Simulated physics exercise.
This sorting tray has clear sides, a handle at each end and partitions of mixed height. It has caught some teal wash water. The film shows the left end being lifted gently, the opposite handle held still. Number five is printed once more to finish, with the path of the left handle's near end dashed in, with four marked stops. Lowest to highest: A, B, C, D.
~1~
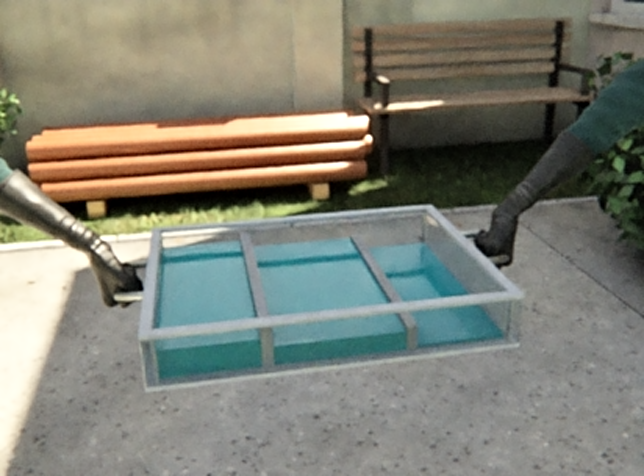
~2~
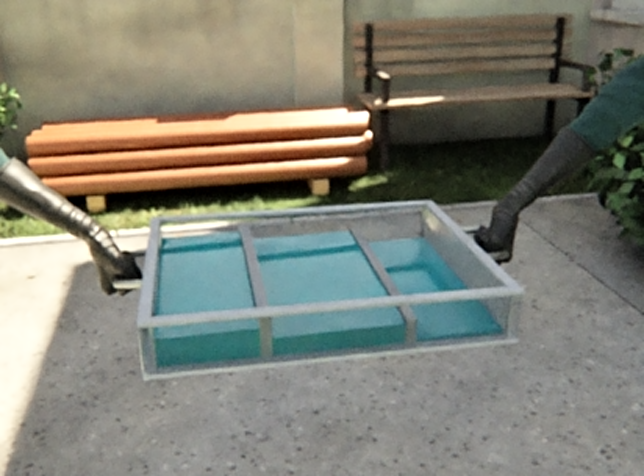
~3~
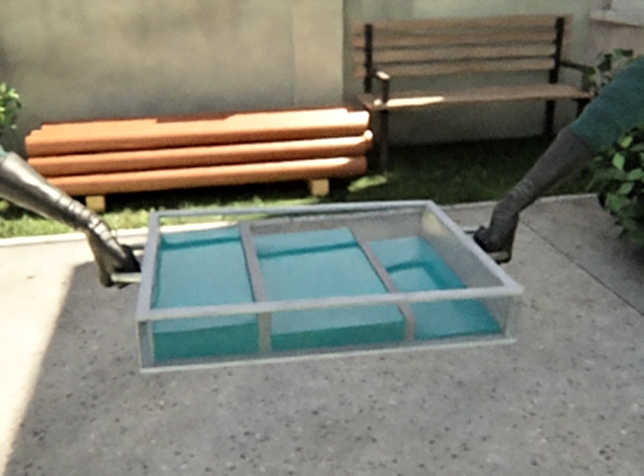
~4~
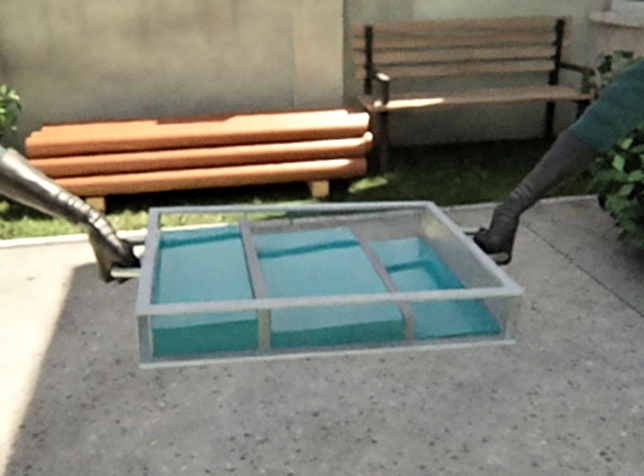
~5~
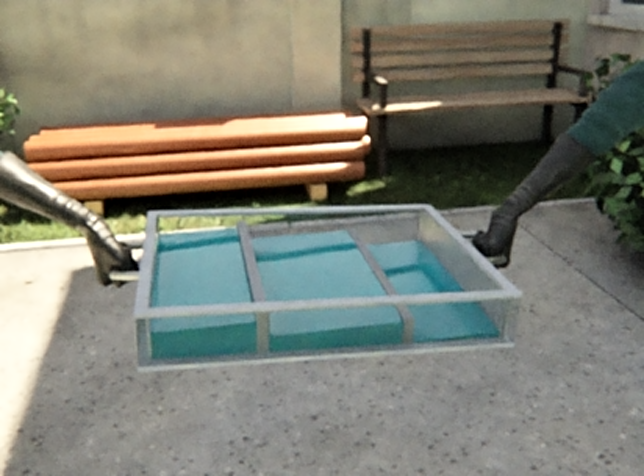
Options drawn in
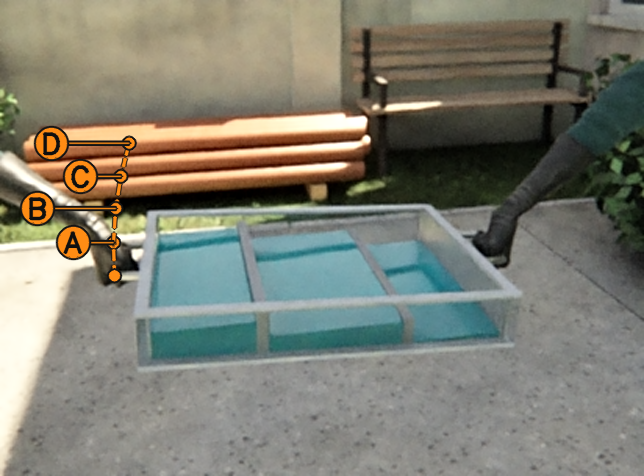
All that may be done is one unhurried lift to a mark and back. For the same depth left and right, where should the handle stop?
The answer is stop C.
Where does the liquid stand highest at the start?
The left bay.
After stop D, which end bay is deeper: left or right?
The right one.
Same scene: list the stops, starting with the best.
C, D, B, A.
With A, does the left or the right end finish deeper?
The left one.
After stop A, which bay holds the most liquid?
It is the left one.
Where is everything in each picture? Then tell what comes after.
The tray is level; deepest in the left bay, at (207, 287), shallowest in the right; left handle at (122, 281).
Tipped about 1° down to the right; no wall is crossed; left handle at (121, 269).
Tipped about 2° down to the right; no wall is crossed; left handle at (119, 262).
Tipped about 3° down to the right; no wall is crossed; left handle at (119, 258).
Tipped about 3° down to the right; deepest in the left bay, at (203, 271), shallowest in the right; left handle at (117, 261).
On the marked copy, A at (113, 242); B at (115, 208); C at (120, 176); D at (129, 143).
For stop A, the left end bay stands much deeper than the other; nothing spills.
For stop B, the left end bay stands much deeper than the other; nothing spills.
For stop C, the two end bays stand about equally deep; nothing spills.
For stop D, the right end bay stands a little deeper than the other; almost none goes over the rim.
